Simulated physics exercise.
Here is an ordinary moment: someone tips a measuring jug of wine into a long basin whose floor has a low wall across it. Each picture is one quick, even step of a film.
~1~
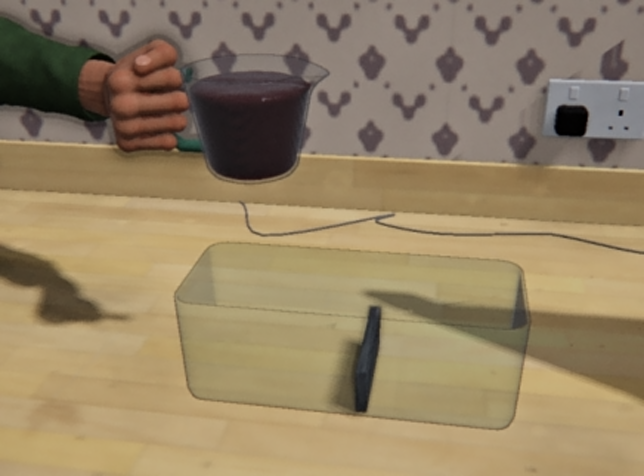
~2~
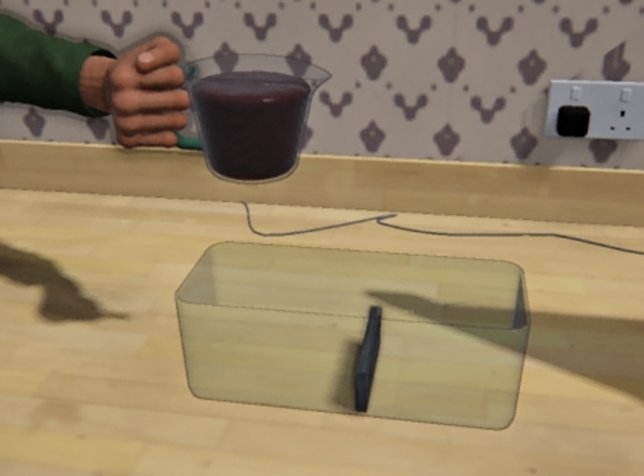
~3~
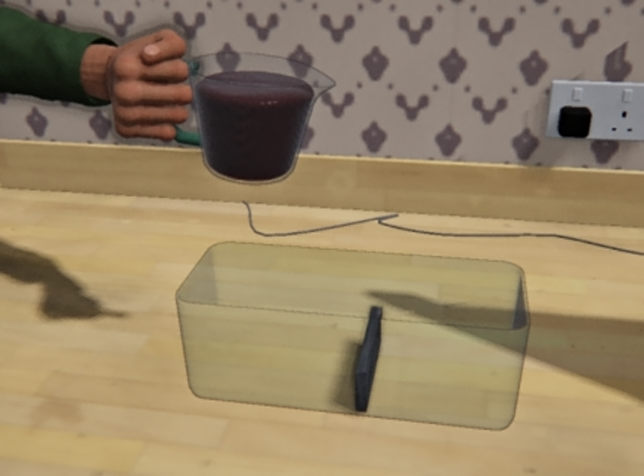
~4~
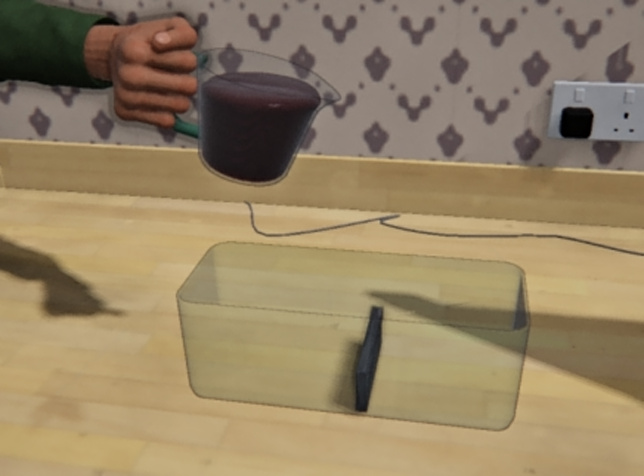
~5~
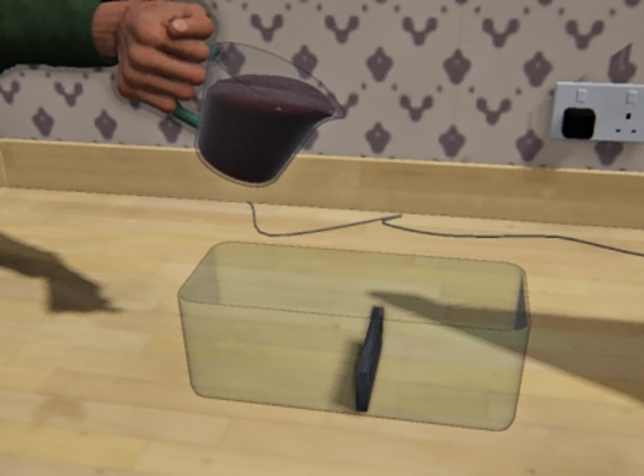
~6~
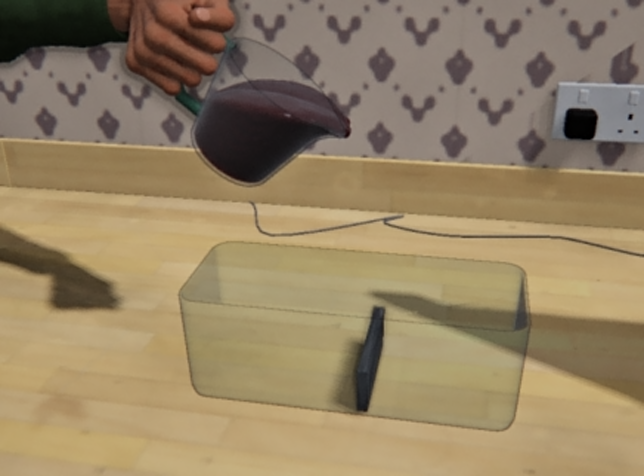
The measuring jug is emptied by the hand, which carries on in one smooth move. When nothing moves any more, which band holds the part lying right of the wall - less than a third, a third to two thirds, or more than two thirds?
The share right of the wall falls in the middle range, one third to two thirds.
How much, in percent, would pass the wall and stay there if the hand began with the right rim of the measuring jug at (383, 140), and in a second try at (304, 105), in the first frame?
Near 80 % and 20 %.
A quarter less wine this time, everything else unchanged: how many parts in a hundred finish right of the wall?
Something like 30 per cent, give or take.
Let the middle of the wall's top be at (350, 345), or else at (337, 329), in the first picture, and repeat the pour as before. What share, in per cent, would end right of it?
First try close to 65 percent, second try close to 80 percent.
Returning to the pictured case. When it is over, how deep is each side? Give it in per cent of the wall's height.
About 30 left, about 30 right.
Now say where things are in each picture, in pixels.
Tilt 0°; pouring edge (329, 73); surface from (193, 82) to (311, 85); the long basin's rim runs from (193, 271) to (525, 296); the wall's top is at (369, 338), in the first frame.
Tilt 2°; pouring edge (331, 76); surface from (196, 81) to (313, 87), in the second frame.
Tilt 7°; pouring edge (336, 84); surface from (200, 79) to (316, 90), in the third frame.
Tilt 15°; pouring edge (341, 98); surface from (206, 79) to (323, 96), in the fourth frame.
Tilt 26°; pouring edge (345, 115); surface from (210, 86) to (335, 104), in the fifth frame.
Tilt 38°; pouring edge (346, 135); surface from (210, 100) to (336, 117); 3 per cent is over the edge, in the sixth frame.
A moment on, the measuring jug is tipped right over and 25 per cent is still to pour, 3 is left of the wall and 35 right of it.
Next, the measuring jug is tipped right over and 1 per cent is still to pour, 46 is left of the wall and 45 right of it.
Then the measuring jug is tipped right over and 0 per cent is still to pour, 52 is left of the wall and 44 right of it.
Later the measuring jug is tipped right over and 0 per cent is still to pour, 53 is left of the wall and 44 right of it.
At rest 53 per cent lies left of the wall, 44 right of it and 3 outside.
